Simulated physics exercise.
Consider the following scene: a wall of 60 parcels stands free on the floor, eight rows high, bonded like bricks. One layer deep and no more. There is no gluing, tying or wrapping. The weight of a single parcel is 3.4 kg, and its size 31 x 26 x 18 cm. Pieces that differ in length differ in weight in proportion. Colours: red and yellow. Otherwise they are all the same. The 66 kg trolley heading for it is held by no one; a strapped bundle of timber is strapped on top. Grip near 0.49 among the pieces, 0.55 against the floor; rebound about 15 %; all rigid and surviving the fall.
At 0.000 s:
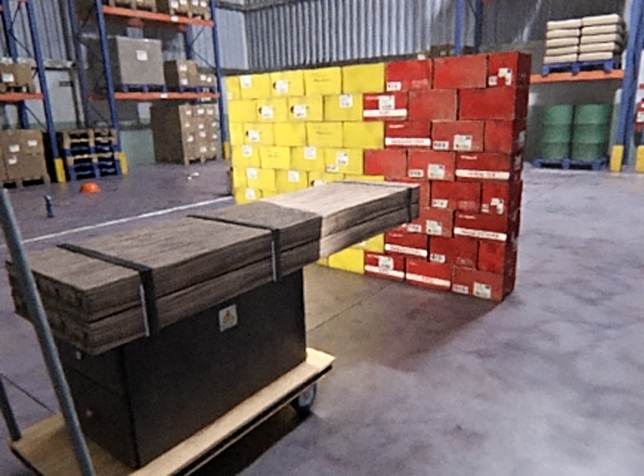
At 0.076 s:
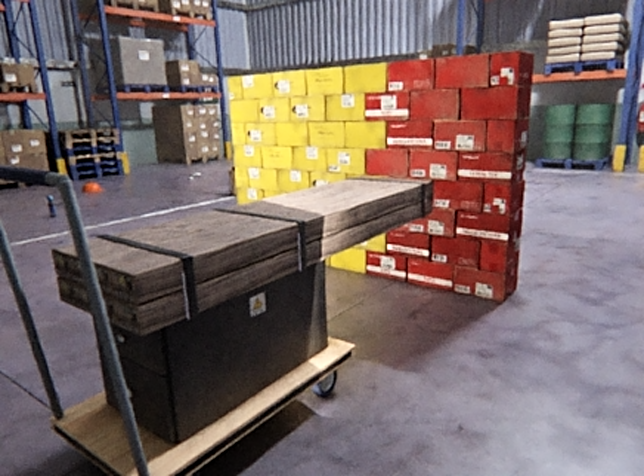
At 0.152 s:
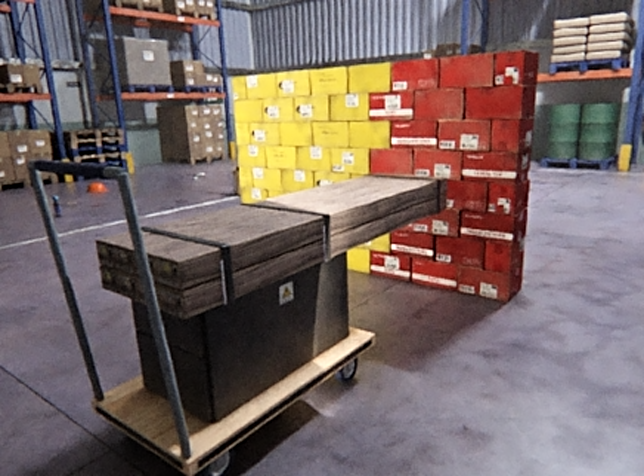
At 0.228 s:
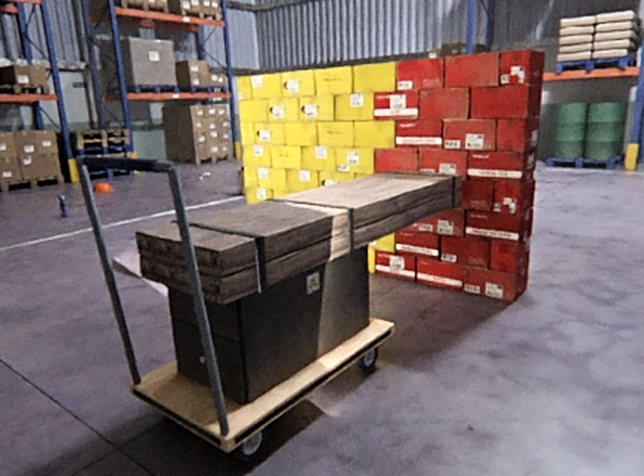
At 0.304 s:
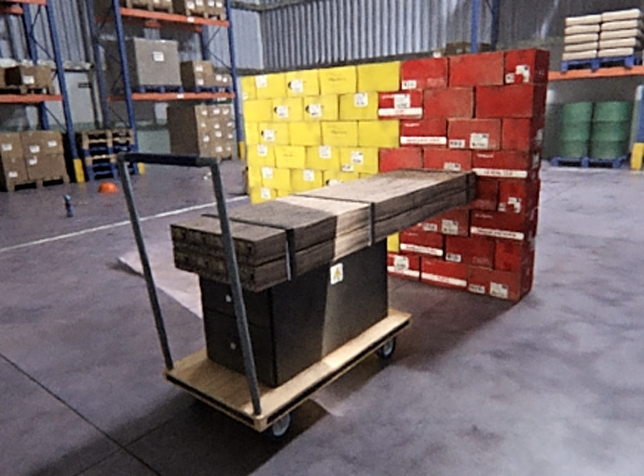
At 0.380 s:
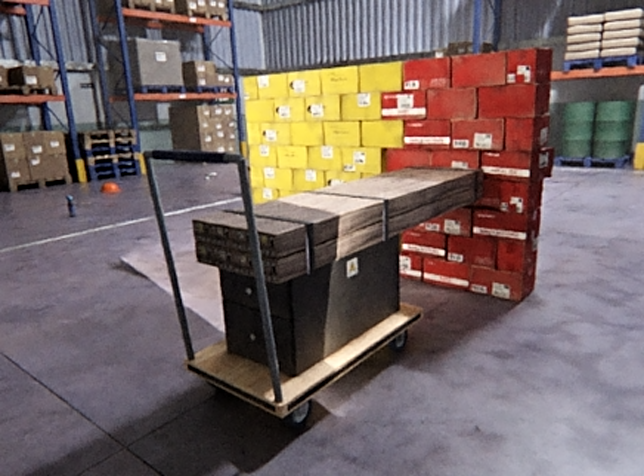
A flatbed trolley with a grey push handle, carrying long, strapped dark planks on a black box, rolls rightward and away across a warehouse floor, seen from slightly above. Beyond it stands a wall of stacked parcels, yellow on the left and red on the right, with shelving and green drums behind. The planks' front end closes on the red parcels and reaches them as the camera pans slightly left.
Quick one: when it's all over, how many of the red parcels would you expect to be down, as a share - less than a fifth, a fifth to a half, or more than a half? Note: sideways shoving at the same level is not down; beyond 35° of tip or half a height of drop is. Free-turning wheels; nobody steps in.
I'd say more than a half.
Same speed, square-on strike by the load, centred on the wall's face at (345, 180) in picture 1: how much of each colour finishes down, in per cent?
Down at the end: Yellow 0 percent, red 0 percent.
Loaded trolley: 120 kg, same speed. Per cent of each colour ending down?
Yellow 10, red 70 %.
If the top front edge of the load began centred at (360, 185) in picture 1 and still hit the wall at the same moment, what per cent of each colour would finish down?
Down at the end: Yellow 0 per cent, red 70 per cent.
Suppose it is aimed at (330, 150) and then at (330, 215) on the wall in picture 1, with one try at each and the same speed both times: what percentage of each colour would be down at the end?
First try then second: Yellow 30 and 0, red 10 and 0 per cent.
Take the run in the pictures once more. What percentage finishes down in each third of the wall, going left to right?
0 / 30 / 60 %, left to right.
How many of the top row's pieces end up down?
Count: 5.
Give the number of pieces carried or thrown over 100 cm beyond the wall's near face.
About 8 of them.
By 0.76 s, load 23 cm past the wall's line, still rolling; none of the 24 red parcels down (0 of 60 in all colours); top red parcel tilted 6°.
By 1.34 s, load 24 cm past the wall's line, still rolling; 14 of the 24 red parcels down (18 of 60 in all colours); top red parcel tilted 39°, 13 cm lower.
By 1.70 s, load 22 cm past the wall's line, stopped; 14 of the 24 red parcels down (18 of 60 in all colours); top red parcel on its side.
When it is over (2.8 s), load 22 cm past the wall's line, stopped; 14 of the 24 red parcels down (18 of 60 in all colours); top red parcel on its side; top yellow parcel unmoved. That is 58 per cent. In pixels of the last frame, middles, top red parcel near (469, 216), top yellow parcel near (262, 88).
